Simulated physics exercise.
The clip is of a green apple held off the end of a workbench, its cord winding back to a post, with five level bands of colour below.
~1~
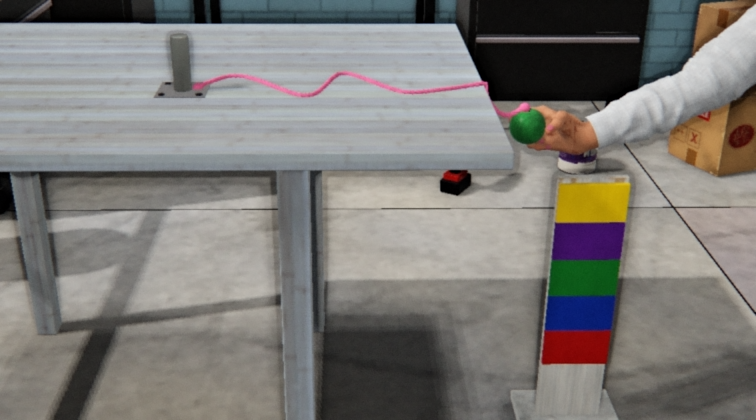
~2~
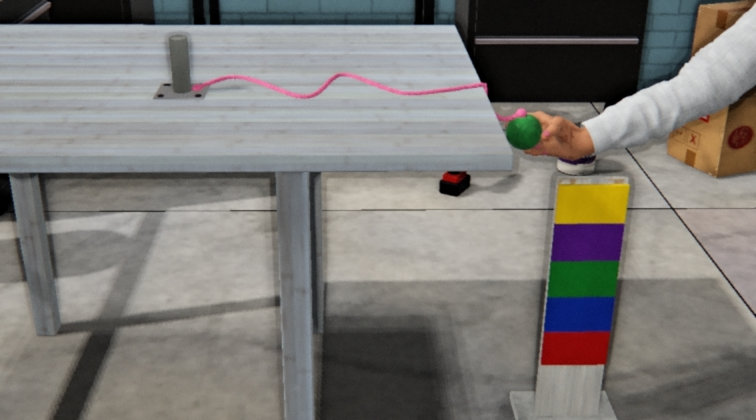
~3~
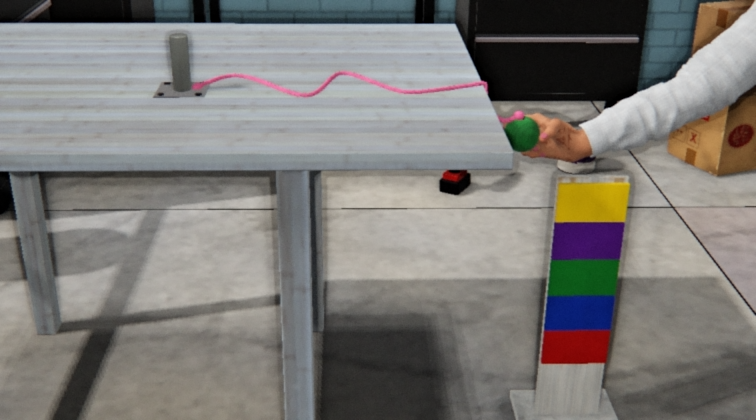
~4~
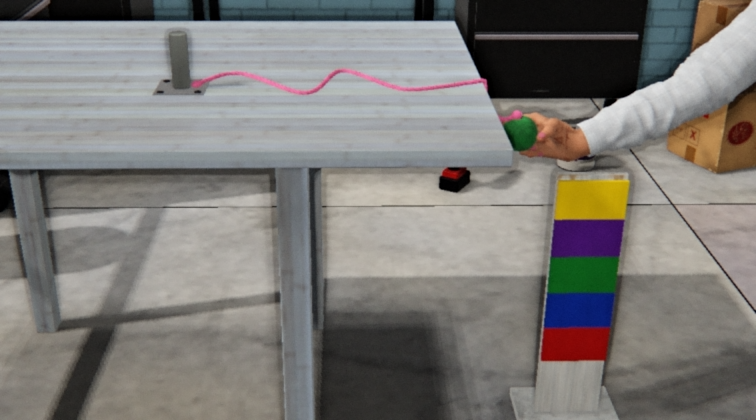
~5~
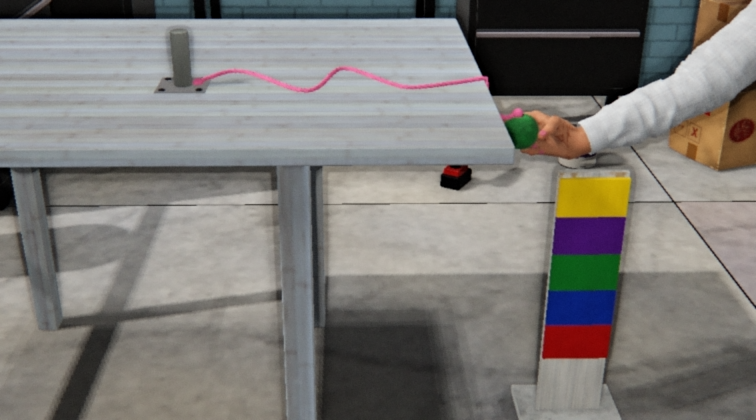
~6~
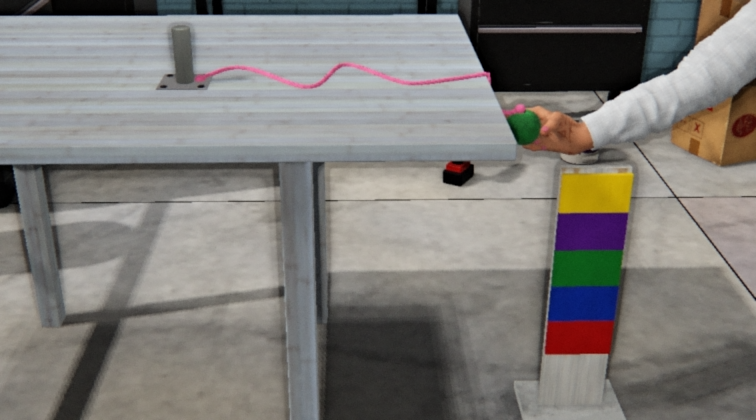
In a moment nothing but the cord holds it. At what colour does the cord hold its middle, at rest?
Its middle rests at the green band.
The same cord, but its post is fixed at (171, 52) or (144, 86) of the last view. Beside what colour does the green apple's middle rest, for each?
One after the other, purple; purple.
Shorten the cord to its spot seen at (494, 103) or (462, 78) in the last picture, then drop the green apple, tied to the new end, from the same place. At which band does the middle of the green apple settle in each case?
One after the other, purple; yellow.
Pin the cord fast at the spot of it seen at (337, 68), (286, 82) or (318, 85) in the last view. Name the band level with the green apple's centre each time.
Taking them in turn: Yellow; purple; purple.
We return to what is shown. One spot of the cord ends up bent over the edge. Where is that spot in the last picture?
At (376, 74), roughly.
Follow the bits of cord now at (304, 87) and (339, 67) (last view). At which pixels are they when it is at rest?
Near (356, 77) and (437, 76).
A little later, apple near (504, 265); level with green.
Next, apple near (446, 265); level with green.
Later still, apple near (491, 269); level with green.
When it is over, apple near (480, 270); level with green. The green one.
